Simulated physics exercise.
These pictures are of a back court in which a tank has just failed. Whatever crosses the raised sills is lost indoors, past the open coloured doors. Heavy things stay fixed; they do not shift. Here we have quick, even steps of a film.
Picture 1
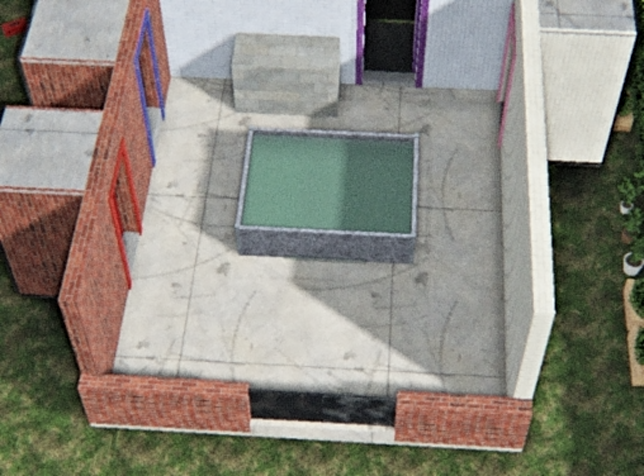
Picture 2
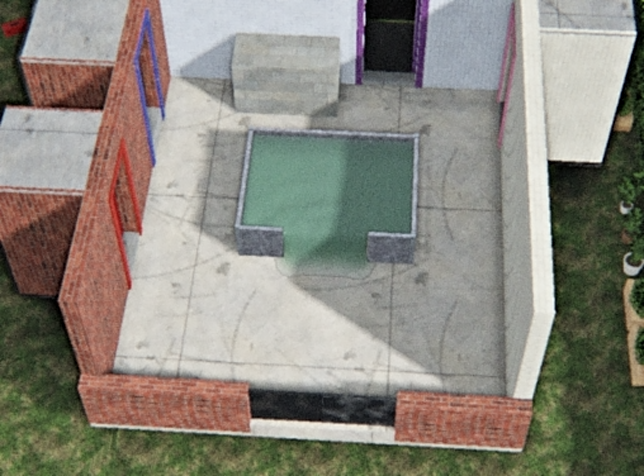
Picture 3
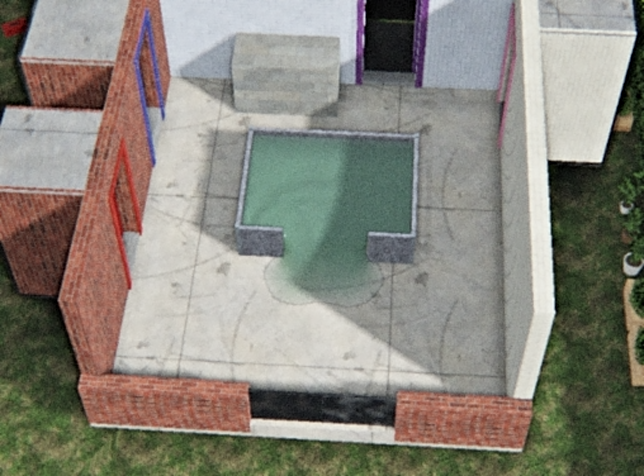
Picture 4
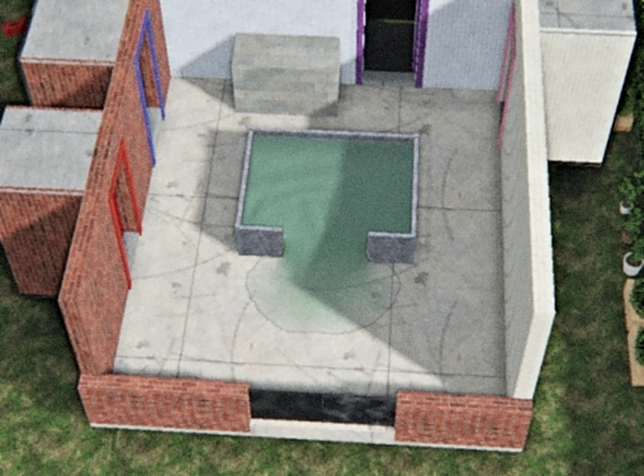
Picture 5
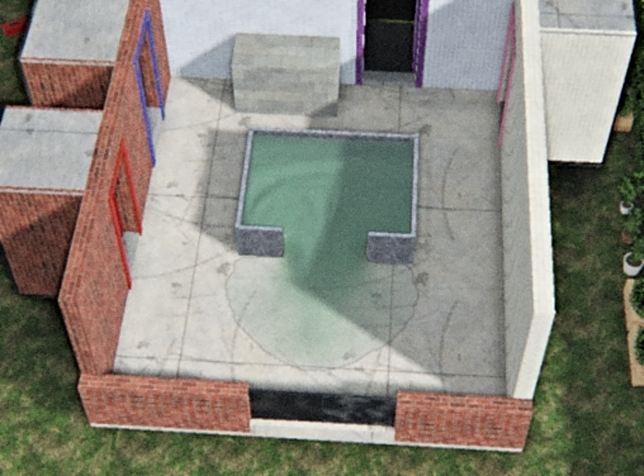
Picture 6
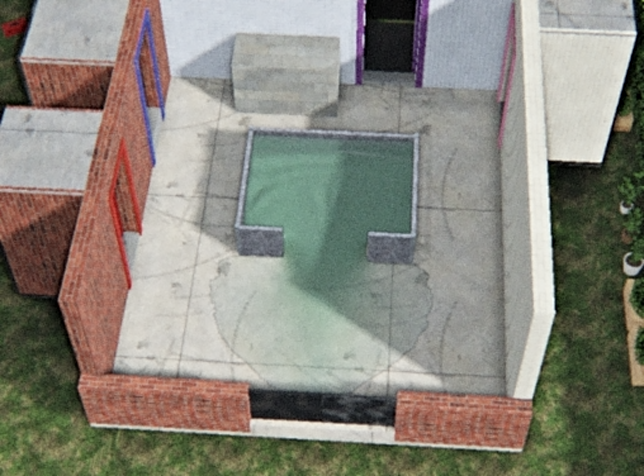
Greenish water sits still in a raised stone tank in a walled court, then the middle of the tank's near side gives way. The water pours through the gap onto the pale paving and spreads toward the low brick wall in a widening, thinning rounded sheet, while faint ripples curve across the tank.
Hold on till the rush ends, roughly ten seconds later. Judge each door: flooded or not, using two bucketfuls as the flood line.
The red door is not flooded. The blue door is not flooded. The purple door is not flooded. The pink door is flooded.
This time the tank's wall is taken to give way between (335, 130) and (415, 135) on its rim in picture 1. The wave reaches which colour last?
Latest of all is the red-painted one.
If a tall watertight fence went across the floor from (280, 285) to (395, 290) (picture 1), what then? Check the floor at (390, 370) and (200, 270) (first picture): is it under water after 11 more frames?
As listed: Dry, wet.
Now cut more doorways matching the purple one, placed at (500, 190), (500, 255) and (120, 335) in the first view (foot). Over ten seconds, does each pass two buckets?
In the listed order: Stays within it, stays within it, tops the limit.
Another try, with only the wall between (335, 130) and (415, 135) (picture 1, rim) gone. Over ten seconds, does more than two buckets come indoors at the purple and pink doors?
Purple: Over the line; pink: Over the line.
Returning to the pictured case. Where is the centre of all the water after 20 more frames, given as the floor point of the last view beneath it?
My guess is about (319, 286).
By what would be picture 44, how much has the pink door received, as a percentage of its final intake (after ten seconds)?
Estimate: Roughly 0 %.
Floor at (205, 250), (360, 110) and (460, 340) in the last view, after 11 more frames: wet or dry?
Result, in that order: Not wetted / not wetted / wetted.
A moment on, water covers 30 % of the floor; the red door not reached, the blue door not reached, the purple door not reached, the pink door not reached.
Next, water covers 35 % of the floor; the red door not reached, the blue door not reached, the purple door not reached, the pink door not reached.
Then, water covers 55 % of the floor; the red door wet at the sill, nothing in, the blue door not reached, the purple door not reached, the pink door not reached.
Later, water covers 90 % of the floor; the red door wet at the sill, nothing in, the blue door wet at the sill, nothing in, the purple door wet at the sill, nothing in, the pink door wet at the sill, nothing in.
In the end, water covers 100 % of the floor; the red door wet at the sill, nothing in, the blue door wet at the sill, nothing in, the purple door under two buckets in, the pink door over two buckets in.
